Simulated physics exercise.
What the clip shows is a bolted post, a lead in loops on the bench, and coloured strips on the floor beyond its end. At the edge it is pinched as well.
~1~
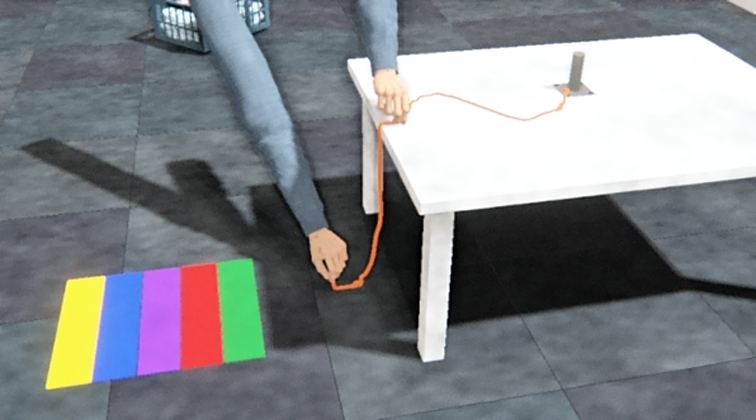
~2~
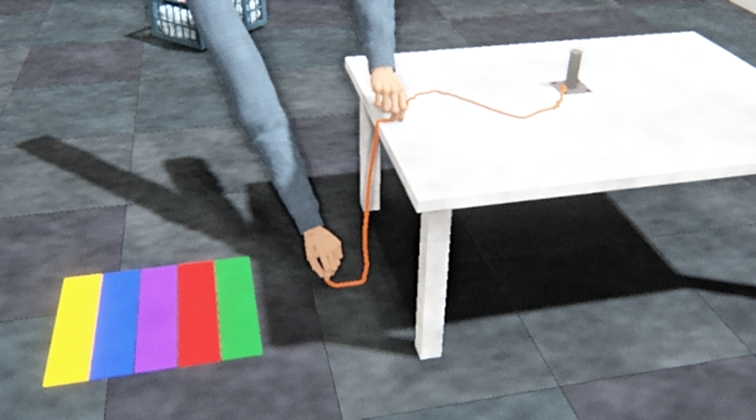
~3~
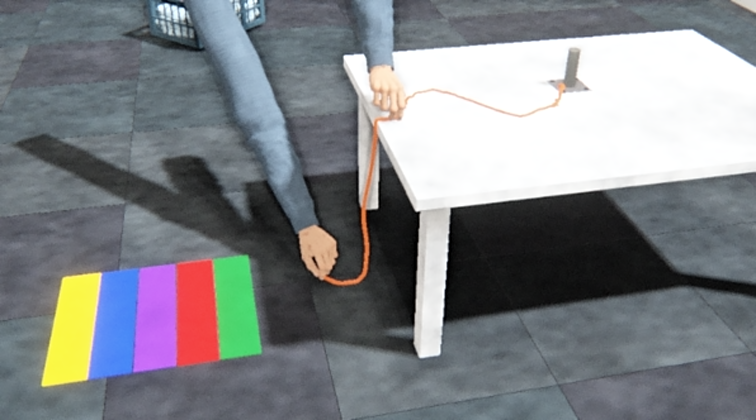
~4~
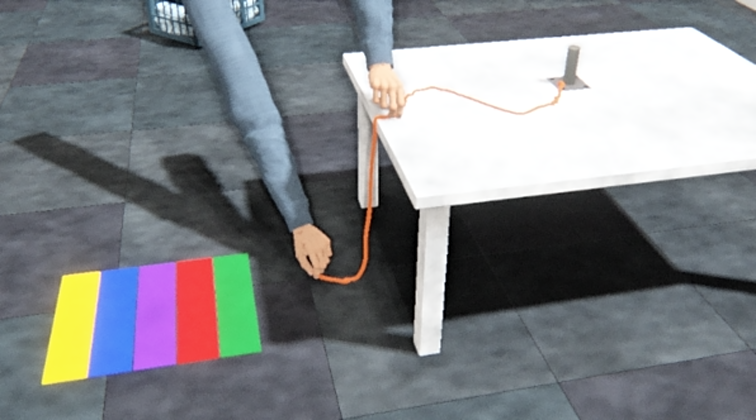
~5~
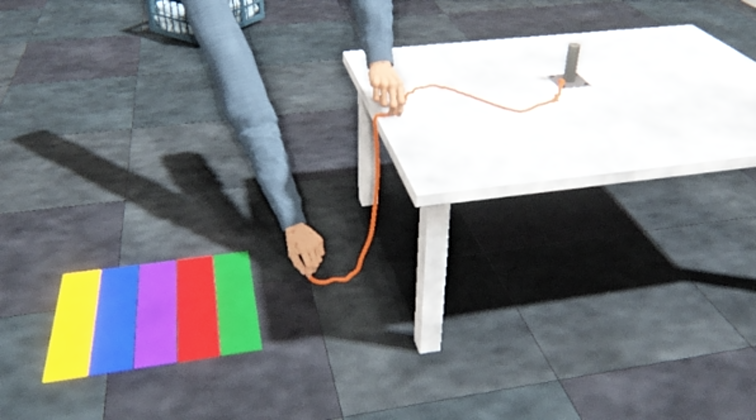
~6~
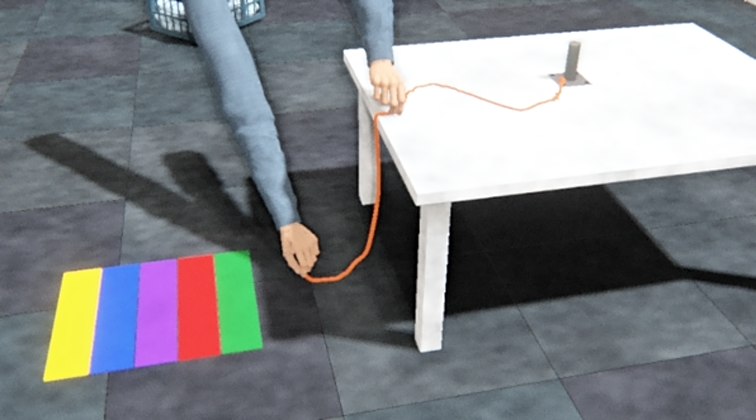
On a dark tiled floor beside a white table, one hand pins an orange cord at the table's edge while the other holds its hanging end low, right of five coloured strips. The lower hand drifts slightly left and a little upward toward the green strip, and the hanging curve widens.
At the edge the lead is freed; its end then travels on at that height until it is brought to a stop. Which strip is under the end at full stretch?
The yellow strip.
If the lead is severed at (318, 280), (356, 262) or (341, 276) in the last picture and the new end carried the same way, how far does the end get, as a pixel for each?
Respectively (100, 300), (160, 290) and (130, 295).
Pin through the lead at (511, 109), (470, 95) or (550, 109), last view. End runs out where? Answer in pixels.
First try (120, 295), second try (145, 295), third try (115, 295).
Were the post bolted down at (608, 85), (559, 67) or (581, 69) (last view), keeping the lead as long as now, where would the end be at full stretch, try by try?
(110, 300), (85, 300) and (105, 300), roughly.
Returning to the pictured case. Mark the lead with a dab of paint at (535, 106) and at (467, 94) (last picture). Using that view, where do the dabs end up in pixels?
They end up at (485, 92) and (410, 104).
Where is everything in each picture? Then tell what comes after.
In the first frame, end (330, 278); green (243, 339); red (201, 345); purple (159, 351); blue (116, 357); yellow (72, 364).
In the second frame, end (325, 276); lead through (560, 104) (502, 113) (430, 92) (390, 121) (368, 192) (367, 265).
In the third frame, end (320, 275).
In the fourth frame, end (314, 274); lead through (558, 100) (500, 109) (428, 88) (388, 117) (371, 189) (365, 262).
In the fifth frame, end (306, 273).
In the sixth frame, end (301, 272); lead through (558, 96) (500, 105) (429, 85) (389, 114) (378, 185) (362, 257).
Soon after, end near (133, 295); over blue.
Then, end near (94, 300); over blue.
At full stretch, end near (70, 303); over yellow. Over yellow.
